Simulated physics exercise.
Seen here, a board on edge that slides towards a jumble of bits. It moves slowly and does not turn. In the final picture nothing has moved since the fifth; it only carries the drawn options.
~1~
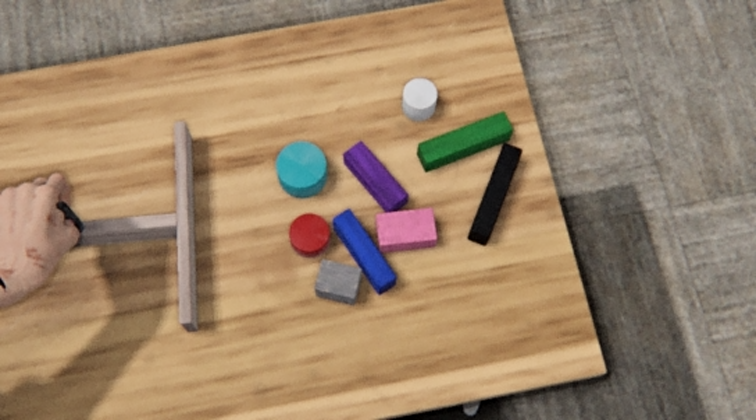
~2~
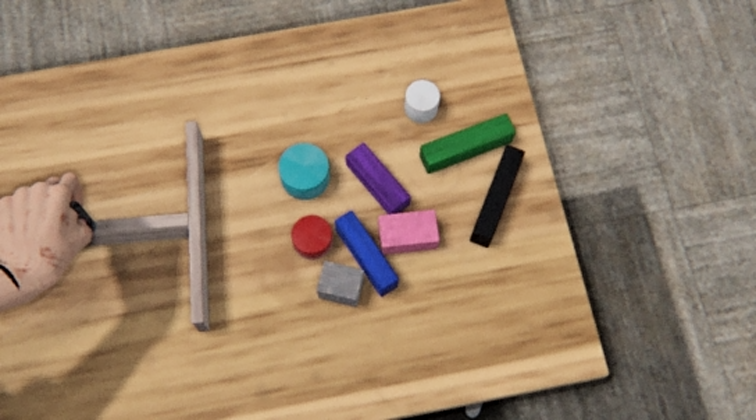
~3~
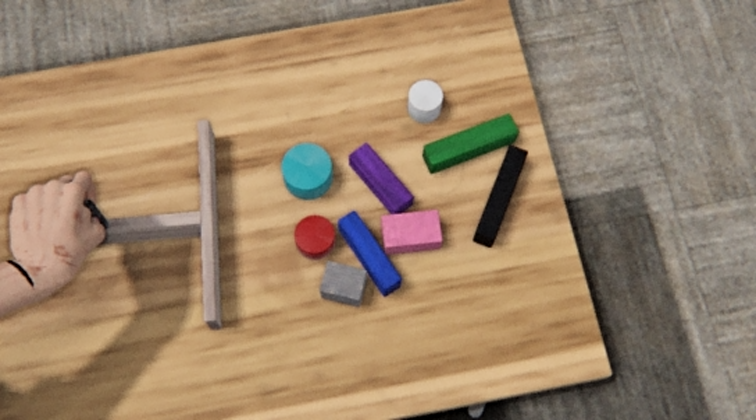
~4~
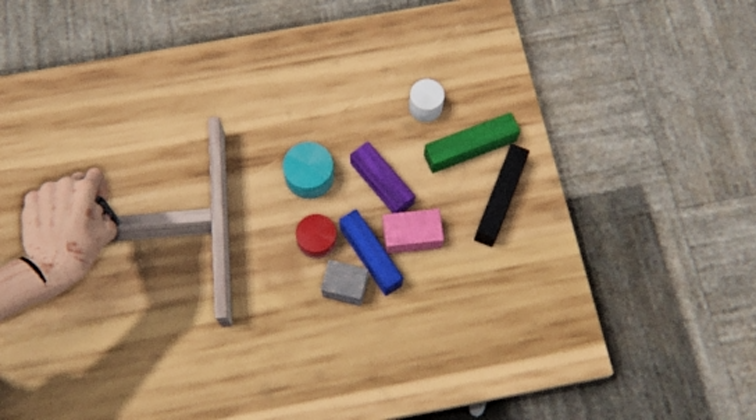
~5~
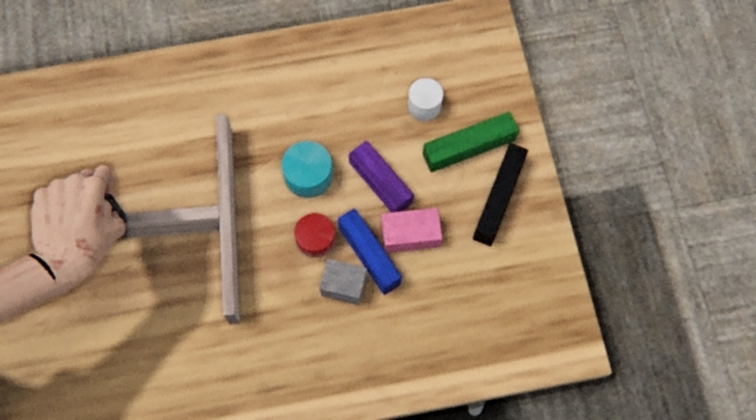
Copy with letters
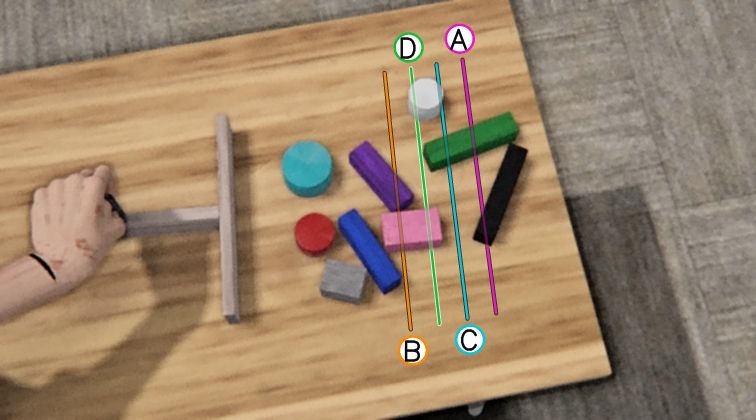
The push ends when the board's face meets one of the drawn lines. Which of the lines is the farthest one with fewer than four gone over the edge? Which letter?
It should halt at A.
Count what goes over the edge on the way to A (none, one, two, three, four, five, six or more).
By then, three.
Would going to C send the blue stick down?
No.
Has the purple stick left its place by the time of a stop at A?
Yes.
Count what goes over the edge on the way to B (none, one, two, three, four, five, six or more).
The count is none.
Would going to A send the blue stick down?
No.
On the marked copy, A at (479, 181); B at (397, 195); C at (451, 186); D at (425, 190).
With A. Early on, board (319, 194); grey block (355, 278); pink block (419, 228).
Further on, board (409, 178); green stick (527, 132); black stick (540, 192).
At the end, board (478, 166); black stick over the edge; green stick over the edge; three fallen.
As for the rest, B is within the limit but short; C is within the limit but short; D is within the limit but short.
